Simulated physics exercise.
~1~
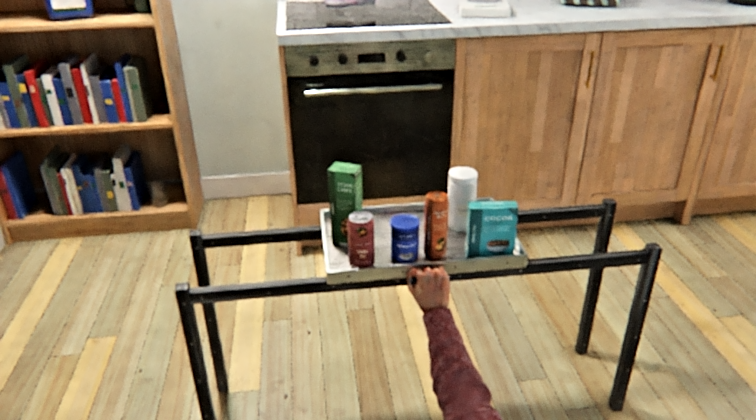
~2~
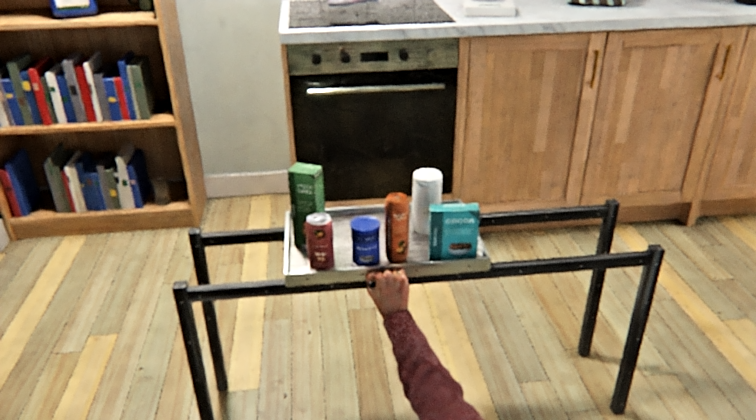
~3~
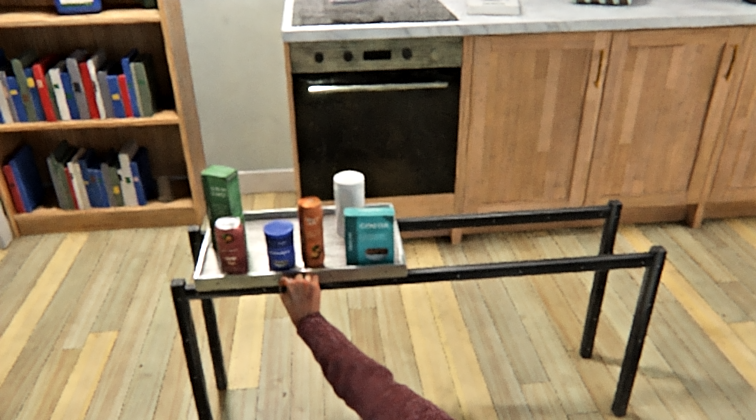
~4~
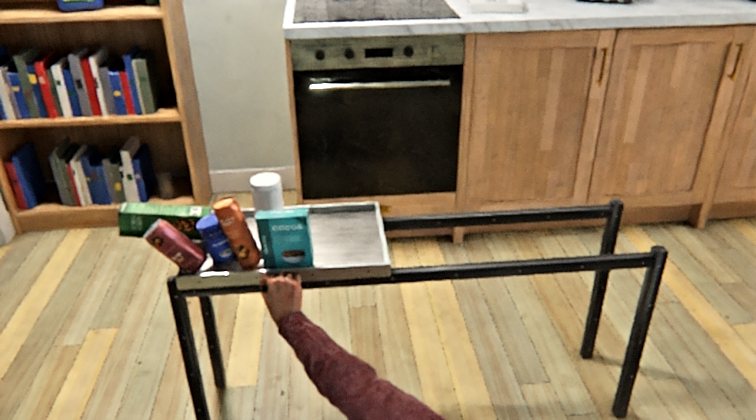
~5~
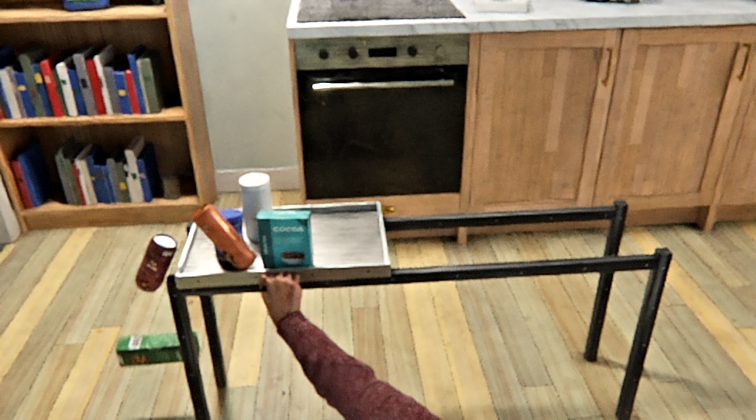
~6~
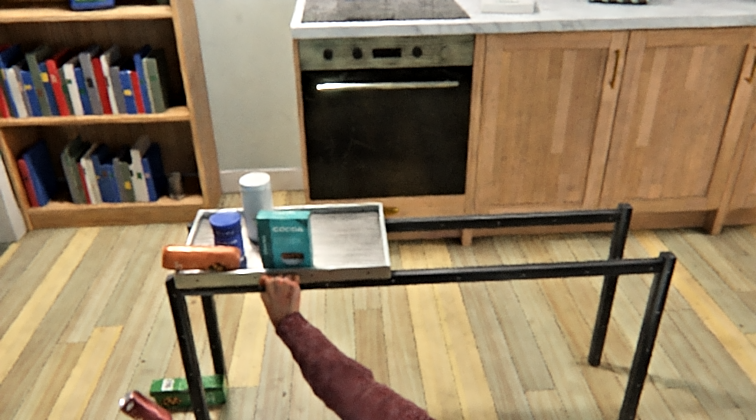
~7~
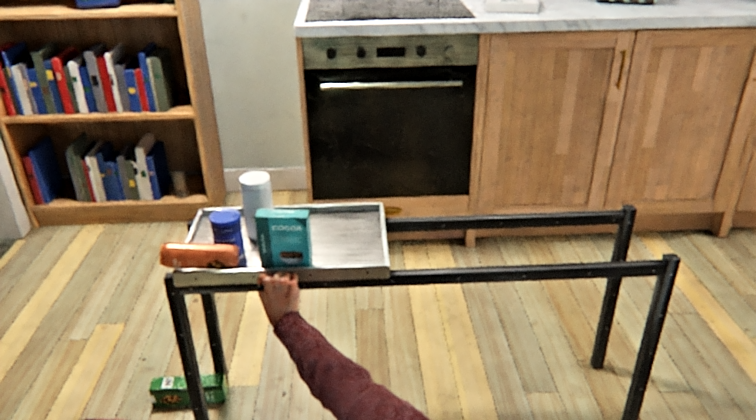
A hand in a maroon sleeve pushes a pale tray of six containers leftward along a black metal frame, seen from slightly above in a wood-floored kitchen with an oven behind and a bookshelf at left. A green carton, red can, blue tin, orange can, white jar and turquoise packet ride upright until the tray stops at the left end. The carton and red can tip over the edge and drop to the floor, while the orange can leans and falls onto its side. The blue tin tilts but recovers, standing with the jar and packet on the still tray.
